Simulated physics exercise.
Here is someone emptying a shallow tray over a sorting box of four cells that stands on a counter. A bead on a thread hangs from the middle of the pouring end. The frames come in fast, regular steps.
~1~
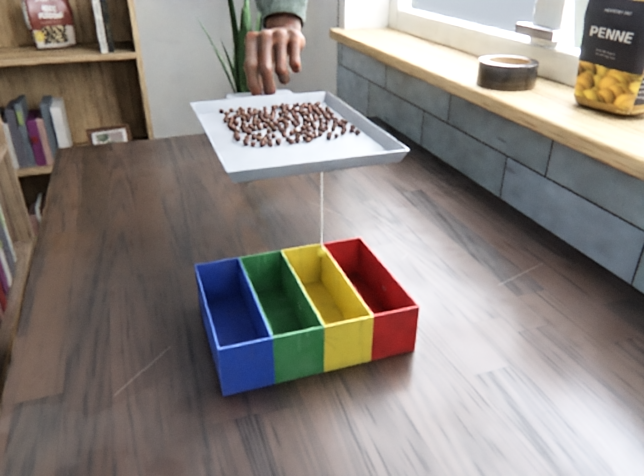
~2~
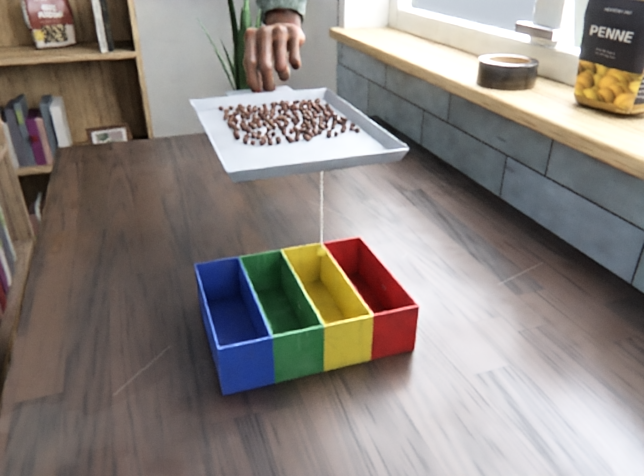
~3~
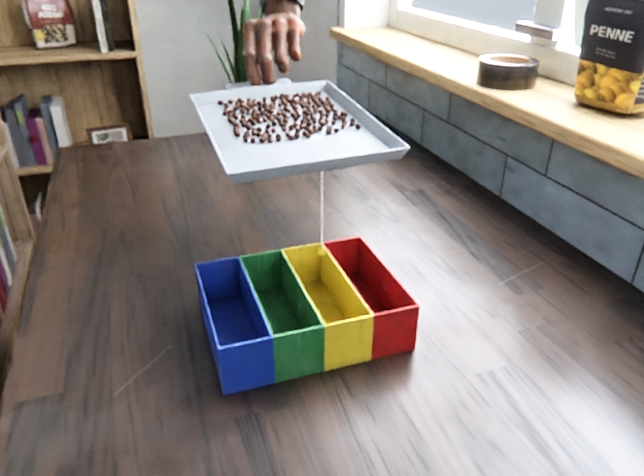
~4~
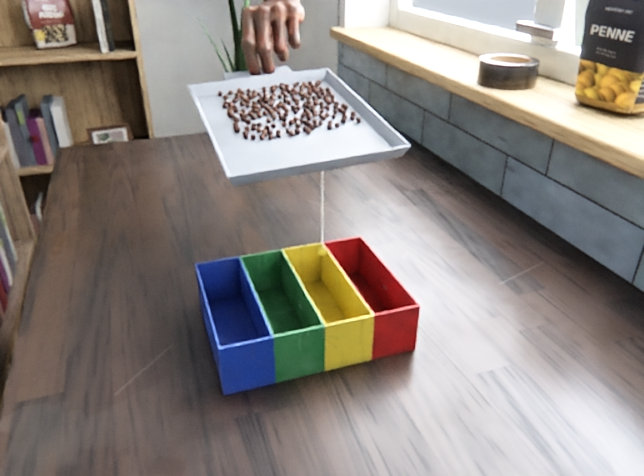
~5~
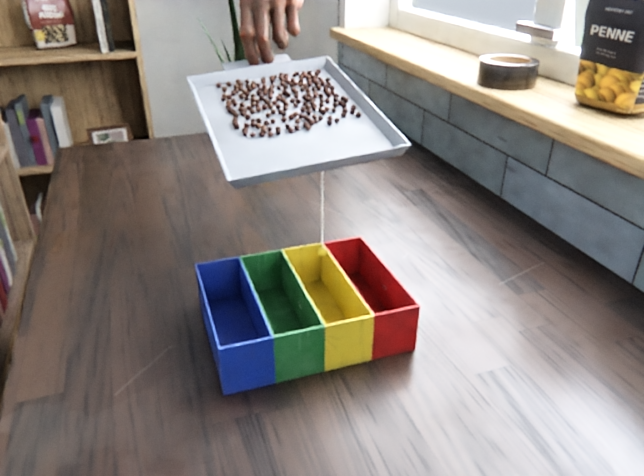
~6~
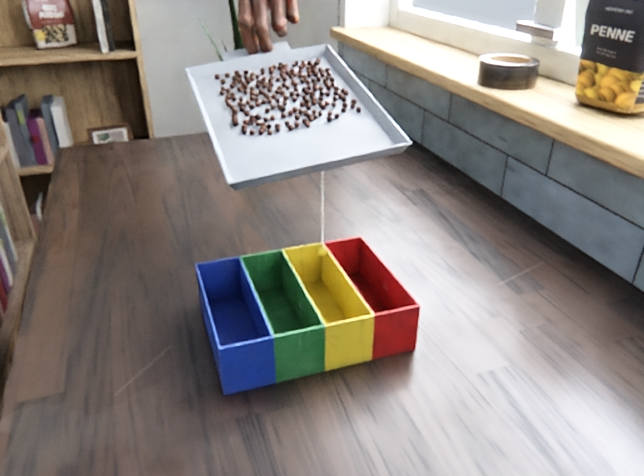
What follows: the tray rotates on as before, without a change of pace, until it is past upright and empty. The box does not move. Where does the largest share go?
It favours the blue compartment.
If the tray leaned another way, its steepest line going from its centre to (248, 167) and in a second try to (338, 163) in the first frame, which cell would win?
The first try: The blue one. The second: That red cell.
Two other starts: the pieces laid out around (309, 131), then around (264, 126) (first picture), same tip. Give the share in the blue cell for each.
Near 50 % and 60 %.
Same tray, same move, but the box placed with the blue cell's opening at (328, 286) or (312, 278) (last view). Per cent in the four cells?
The first gives 0 %, the second 0 %.
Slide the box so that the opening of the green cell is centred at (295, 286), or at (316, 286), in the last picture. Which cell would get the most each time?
First the blue one, then that blue cell.
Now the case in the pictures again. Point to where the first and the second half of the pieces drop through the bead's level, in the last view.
First near (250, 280), later near (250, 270).
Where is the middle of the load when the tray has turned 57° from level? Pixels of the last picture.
Around (259, 277).
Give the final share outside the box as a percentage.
Roughly 0 in a hundred.
Shortly afterwards, tray tipped steeply; near half on the tray; near a third in the blue cell; near a quarter in the green cell; a little falling or outside the box.
Next, tray tipped right over; only a few on the tray; near half in the blue cell; near a third in the green cell; only a few in the yellow cell; a little falling or outside the box.
Some moments later, tray tipped past a quarter turn; near two thirds in the blue cell; near a third in the green cell; only a few in the yellow cell; only a few falling or outside the box.
In the end, tray tipped past a quarter turn; near two thirds in the blue cell; near a third in the green cell; only a few in the yellow cell; none at all in the red cell; only a few outside the box.
